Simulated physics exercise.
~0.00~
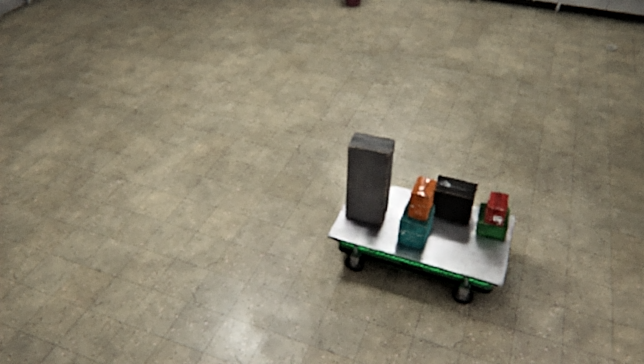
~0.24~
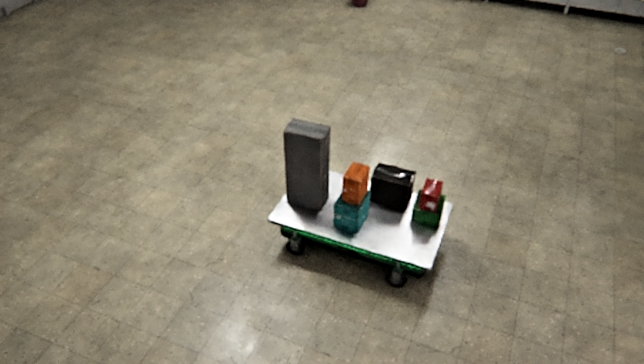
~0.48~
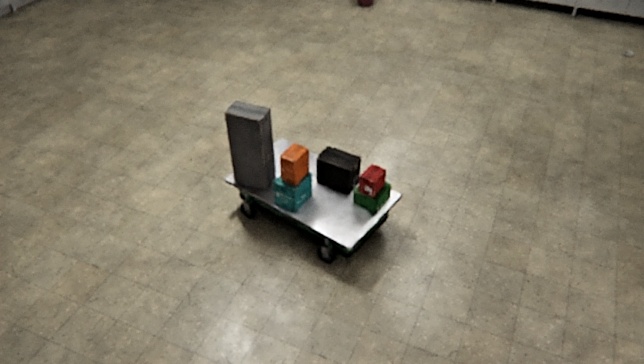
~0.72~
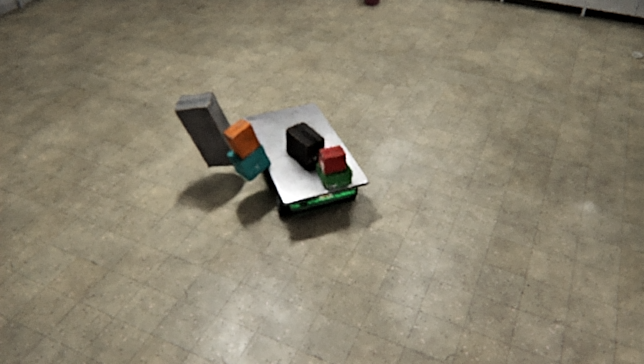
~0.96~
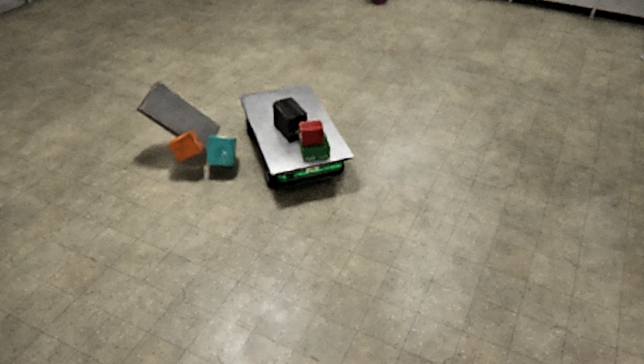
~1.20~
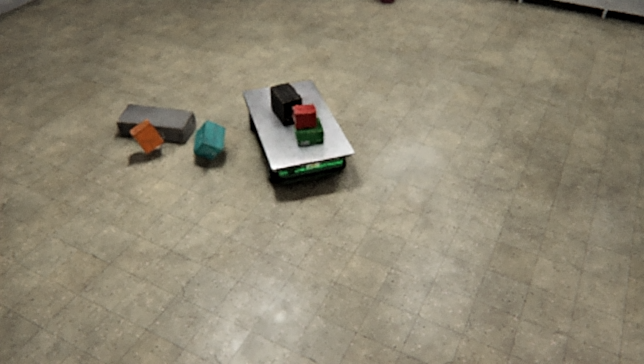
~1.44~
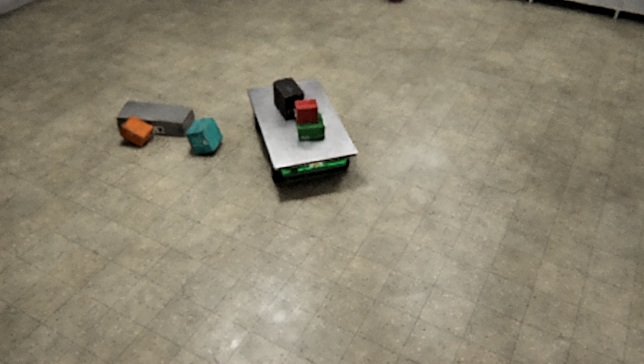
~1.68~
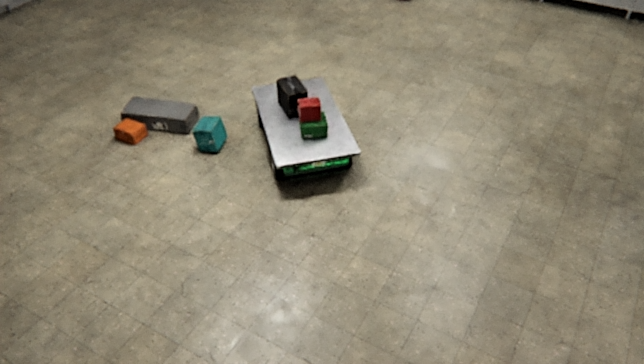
A flat wheeled cart with a pale deck and green trim rolls across a tiled floor, seen from above at an angle. It carries a tall grey box at the left, an orange box on a turquoise one beside it, a black box behind, and a red box on a green one at the right. The cart moves left and away, then turns, and the grey, orange and turquoise boxes tip off its left side. They tumble onto the floor as the cart stops. Finally the three lie to its left, while the black box and the red-on-green stack stay upright aboard.
